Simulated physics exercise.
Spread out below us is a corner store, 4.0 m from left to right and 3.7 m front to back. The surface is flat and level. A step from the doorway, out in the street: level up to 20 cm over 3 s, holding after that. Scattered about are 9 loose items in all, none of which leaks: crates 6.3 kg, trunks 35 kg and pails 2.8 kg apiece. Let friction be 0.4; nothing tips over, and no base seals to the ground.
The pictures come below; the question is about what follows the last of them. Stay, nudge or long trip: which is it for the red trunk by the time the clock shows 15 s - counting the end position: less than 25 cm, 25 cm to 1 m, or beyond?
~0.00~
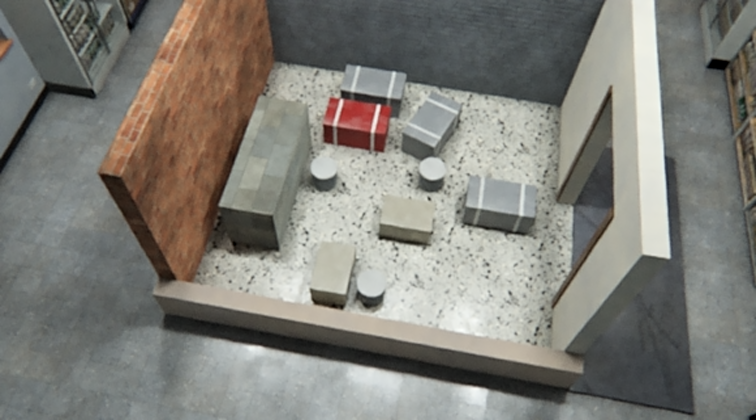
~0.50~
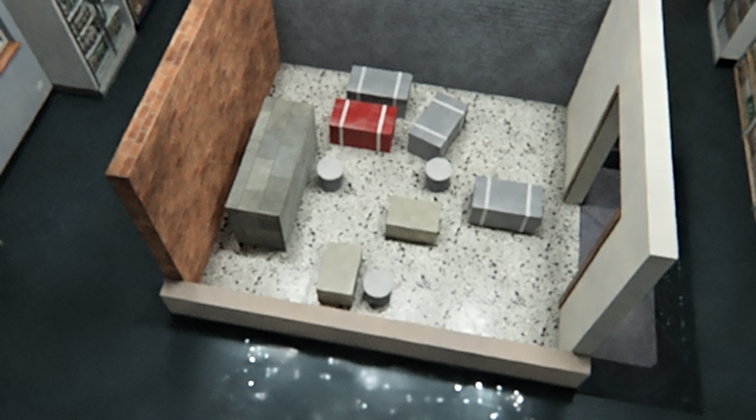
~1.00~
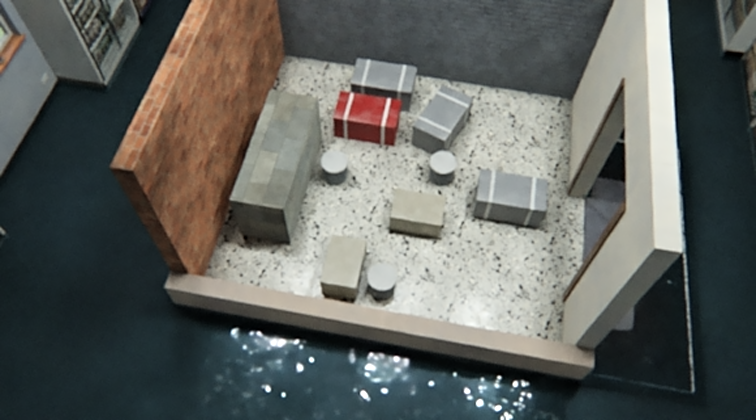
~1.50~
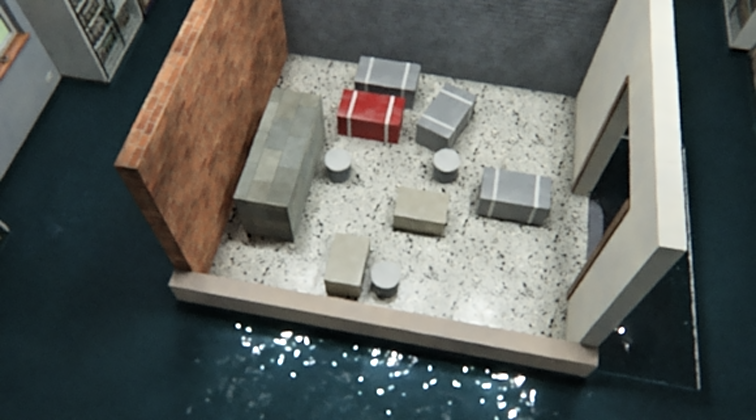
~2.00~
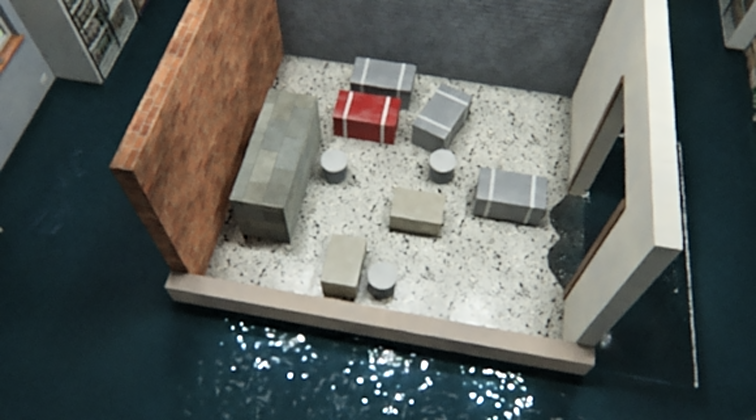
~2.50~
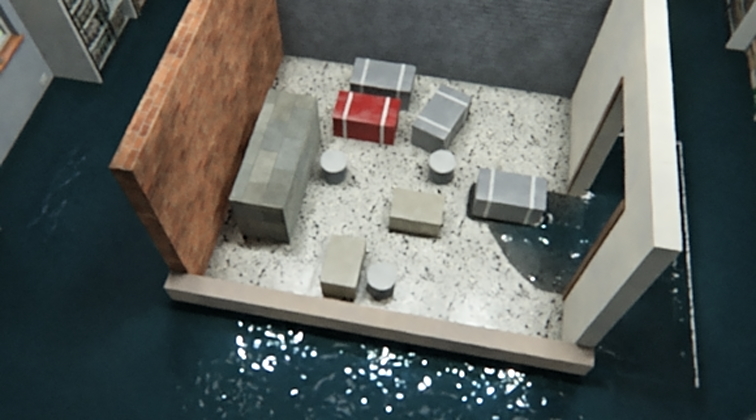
It gets pushed well away.
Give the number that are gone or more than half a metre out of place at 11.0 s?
6 in all.
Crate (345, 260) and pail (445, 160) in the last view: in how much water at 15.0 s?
18 and 11 cm.
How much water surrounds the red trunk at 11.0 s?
I'd say around 12 cm.
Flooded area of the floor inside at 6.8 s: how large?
Somewhere about 12 m2, give or take.
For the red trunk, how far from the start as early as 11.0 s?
About 30 cm out of place.
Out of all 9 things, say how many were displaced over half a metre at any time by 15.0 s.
9.
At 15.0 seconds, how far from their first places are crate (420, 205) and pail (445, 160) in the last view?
They sit 150 cm and 50 cm away, in the order given.
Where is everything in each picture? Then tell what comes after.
The red trunk at (357, 115), on the bottom; 0.0 m2 under water; 0 of 9 have shifted, in the first picture.
The red trunk at (363, 116) rests on the ground; water covers 0.0 m2; 0 of 9 have shifted, in the second picture.
The red trunk at (367, 109) rests on the ground; water covers 0.0 m2; 0 of 9 have shifted, in the third picture.
The red trunk at (371, 107) rests on the ground; water covers 0.0 m2; 0 of 9 have shifted, in the fourth picture.
The red trunk at (367, 108) rests on the ground; 0.2 m2 under water; 0 of 9 have shifted, in the fifth picture.
The red trunk at (367, 108), on the bottom; 0.7 m2 under water; 0 of 9 have shifted, in the sixth picture.
After 3.5 s the red trunk is near (367, 108), 0.0 m from its start, aground; 0 afloat.
After 6.8 s the red trunk is near (367, 108), 0.0 m from its start, aground; 4 afloat.
After 11.0 s the red trunk is near (378, 92), 0.3 m from its start, afloat; 9 afloat.
After 15.0 s the red trunk is near (505, 133), 1.7 m from its start, afloat; 9 afloat.
